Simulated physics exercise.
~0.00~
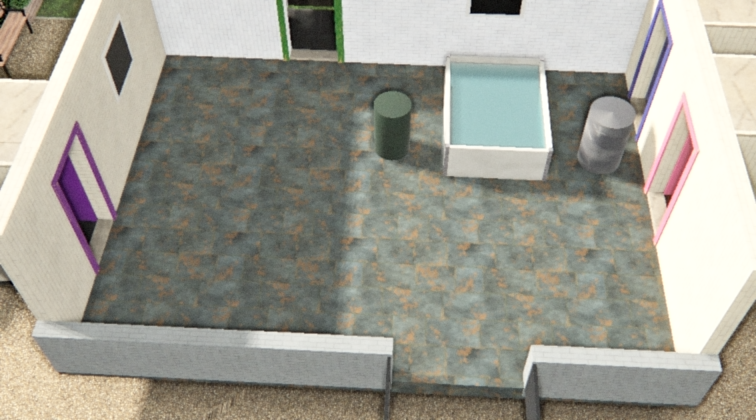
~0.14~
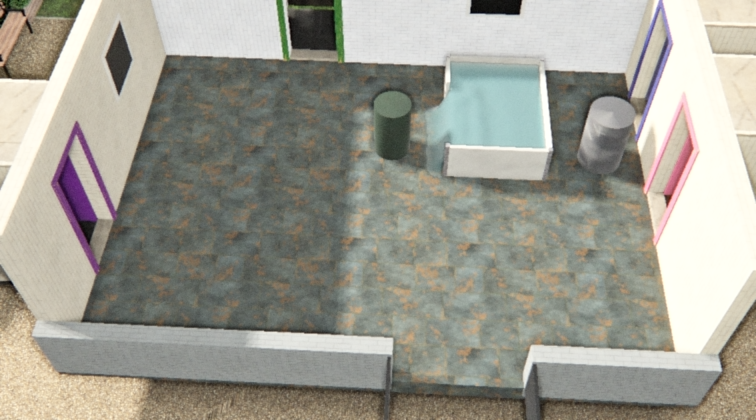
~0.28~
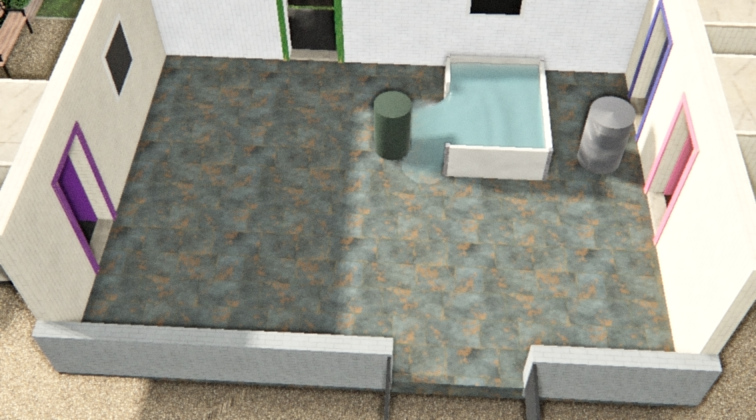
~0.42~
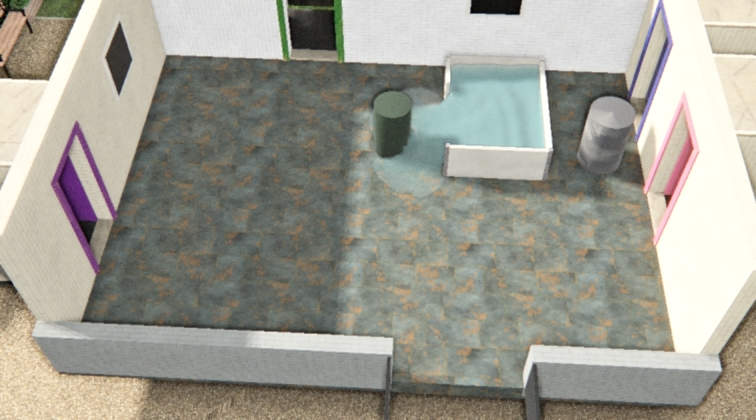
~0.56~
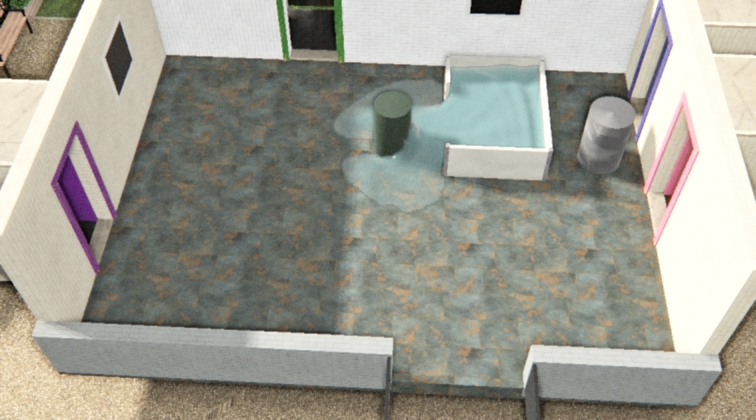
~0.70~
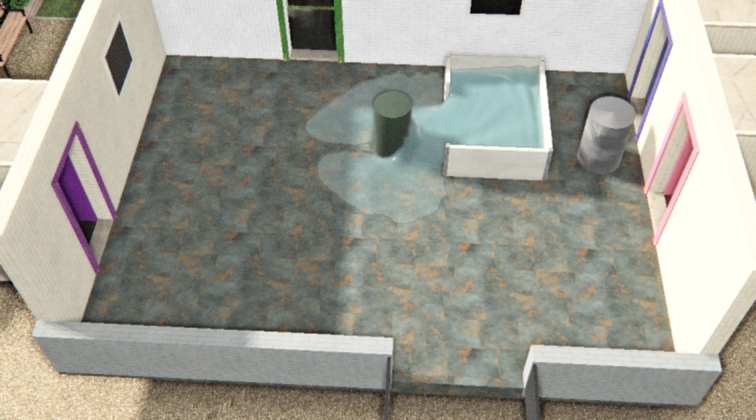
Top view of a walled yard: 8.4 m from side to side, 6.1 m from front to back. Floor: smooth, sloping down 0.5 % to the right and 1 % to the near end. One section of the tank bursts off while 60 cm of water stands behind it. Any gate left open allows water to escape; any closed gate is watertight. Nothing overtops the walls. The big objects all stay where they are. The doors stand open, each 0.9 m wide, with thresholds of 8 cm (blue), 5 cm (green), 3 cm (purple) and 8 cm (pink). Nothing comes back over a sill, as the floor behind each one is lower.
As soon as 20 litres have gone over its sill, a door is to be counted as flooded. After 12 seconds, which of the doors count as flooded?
Blue door: Not flooded; green door: Flooded; purple door: Flooded; pink door: Not flooded.
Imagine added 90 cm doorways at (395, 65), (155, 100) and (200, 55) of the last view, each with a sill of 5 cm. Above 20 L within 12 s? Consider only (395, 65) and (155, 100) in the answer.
The first doorway goes beyond and the second goes beyond.
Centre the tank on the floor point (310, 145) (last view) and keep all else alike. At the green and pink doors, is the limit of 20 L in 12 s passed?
For the green door, the amount is acceptable; for the pink door, the amount is acceptable.
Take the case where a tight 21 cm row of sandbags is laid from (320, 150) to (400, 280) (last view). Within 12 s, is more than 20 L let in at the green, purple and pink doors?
Then the green door is over the mark, the purple door short of it, the pink door short of it.
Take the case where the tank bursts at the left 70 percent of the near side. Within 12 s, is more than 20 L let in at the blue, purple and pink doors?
Blue door doesn't reach it, purple door doesn't reach it, pink door doesn't reach it.
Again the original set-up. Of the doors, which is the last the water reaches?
Pink.
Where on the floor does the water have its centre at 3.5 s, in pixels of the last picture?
Centre: Roughly (343, 160) px.
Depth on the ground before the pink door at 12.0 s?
Depth: Approx. 1.0 cm.
After 1.4 s water covers 25 % of the floor and is deepest (41 cm) near (416, 143); blue door not reached, green door 4 cm at the sill, 0 L in, purple door not reached, pink door not reached.
After 2.2 s water covers 55 % of the floor and is deepest (27 cm) near (416, 151); blue door not reached, green door 11 cm at the sill, 19 L in, purple door not reached, pink door not reached.
After 3.5 s water covers 65 % of the floor and is deepest (21 cm) near (74, 348); blue door not reached, green door 8 cm at the sill, 36 L in, purple door 7 cm at the sill, 1 L in, pink door not reached.
After 7.0 s water covers 65 % of the floor and is deepest (17 cm) near (252, 357); blue door 2 cm at the sill, 0 L in, green door 3 cm at the sill, 42 L in, purple door 5 cm at the sill, 31 L in, pink door not reached.
After 12.0 s water covers 85 % of the floor and is deepest (9 cm) near (656, 379); blue door 2 cm at the sill, 0 L in, green door 2 cm at the sill, 42 L in, purple door 5 cm at the sill, 48 L in, pink door 1 cm at the sill, 0 L in.
